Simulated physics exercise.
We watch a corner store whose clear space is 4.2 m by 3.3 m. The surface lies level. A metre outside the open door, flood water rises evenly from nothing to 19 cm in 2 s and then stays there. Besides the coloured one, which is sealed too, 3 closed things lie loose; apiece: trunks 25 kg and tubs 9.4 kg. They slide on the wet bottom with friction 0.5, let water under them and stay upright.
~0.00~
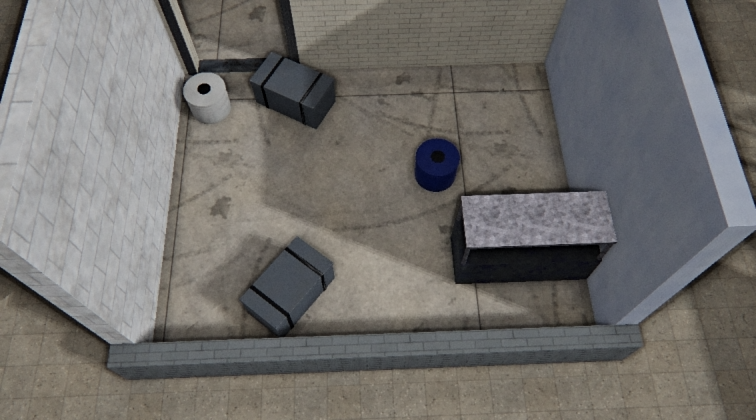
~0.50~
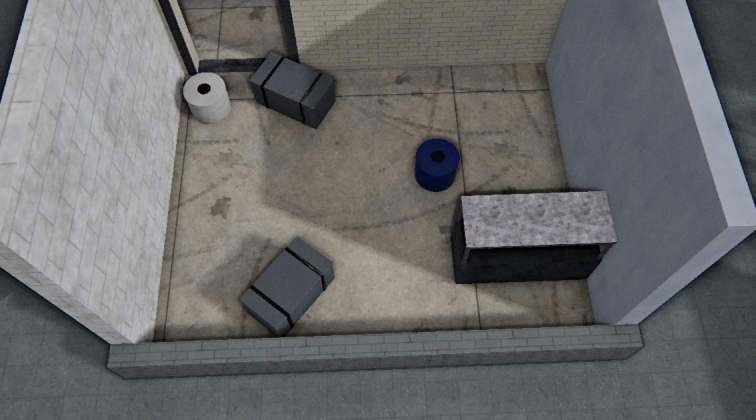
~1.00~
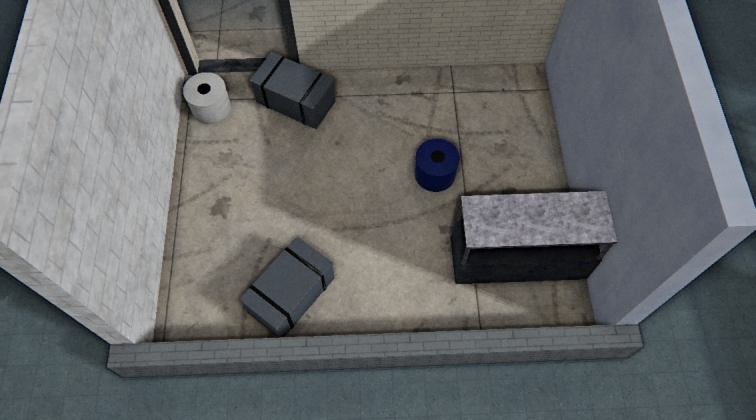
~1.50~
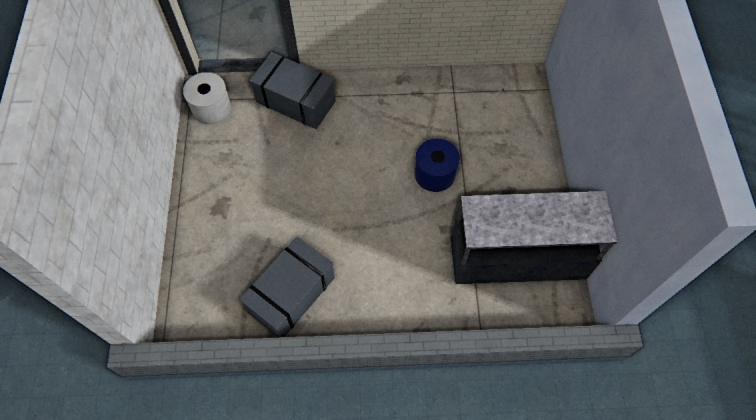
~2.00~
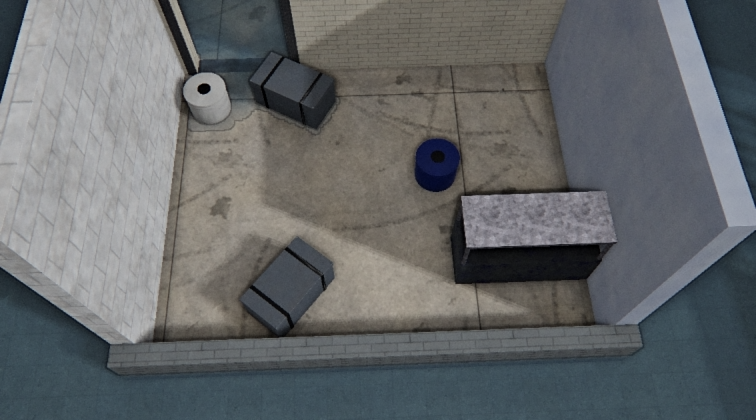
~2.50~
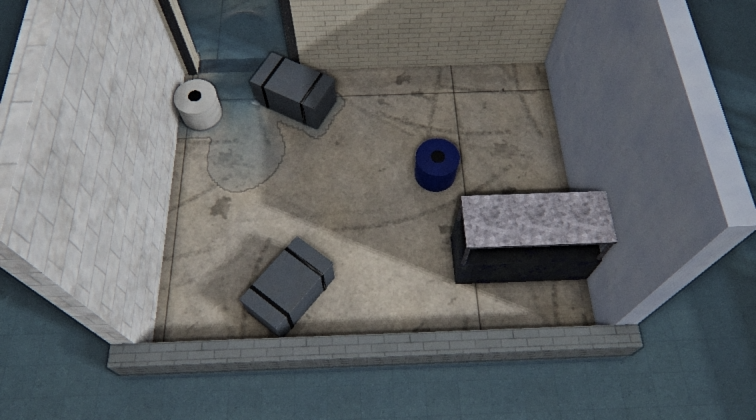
Corner store seen from above, water spreading outside then seeping through the open doorway, the white tub by it shifting slightly left.
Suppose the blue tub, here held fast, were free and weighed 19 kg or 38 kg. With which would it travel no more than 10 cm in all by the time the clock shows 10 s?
Verdict: The lower weight is enough.
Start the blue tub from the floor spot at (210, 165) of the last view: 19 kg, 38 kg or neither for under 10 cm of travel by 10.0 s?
It takes the larger.
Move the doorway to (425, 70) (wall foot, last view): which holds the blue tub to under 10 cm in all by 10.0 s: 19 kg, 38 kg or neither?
In that case only the larger load is enough.
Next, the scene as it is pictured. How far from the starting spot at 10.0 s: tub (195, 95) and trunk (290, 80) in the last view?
In turn: 250 cm, 60 cm.
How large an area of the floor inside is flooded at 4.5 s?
Roughly 7.5 m2.
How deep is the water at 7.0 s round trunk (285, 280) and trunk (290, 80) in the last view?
Roughly 6 and 3 cm.
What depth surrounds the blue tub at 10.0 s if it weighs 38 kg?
Roughly 5 cm.
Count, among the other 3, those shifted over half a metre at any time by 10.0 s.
3 of them.
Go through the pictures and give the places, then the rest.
The blue tub at (438, 157) rests on the ground; 0.0 m2 under water; 0 of 4 have shifted, in the first frame.
The blue tub at (438, 157), on the bottom; 0.0 m2 under water; 0 of 4 have shifted, in the second frame.
The blue tub at (438, 157) rests on the ground; water covers 0.0 m2; 0 of 4 have shifted, in the third frame.
The blue tub at (438, 157) rests on the ground; 0.0 m2 under water; 0 of 4 have shifted, in the fourth frame.
The blue tub at (438, 157), on the bottom; water covers 0.3 m2; 0 of 4 have shifted, in the fifth frame.
The blue tub at (438, 157), on the bottom; water covers 1.1 m2; 1 of 4 have shifted, in the sixth frame.
After 3.5 s the blue tub would be 0 cm from its start with 19 kg and 0 cm from its start with 38 kg; 0 cm of water round it then.
After 4.5 s the blue tub would be 0 cm from its start with 19 kg and 0 cm from its start with 38 kg; 0 cm of water round it then.
After 7.0 s the blue tub would be 0 cm from its start with 19 kg and 0 cm from its start with 38 kg; 2 cm of water round it then.
After 10.0 s the blue tub would be 0 cm from its start with 19 kg and 0 cm from its start with 38 kg; 5 cm of water round it then.
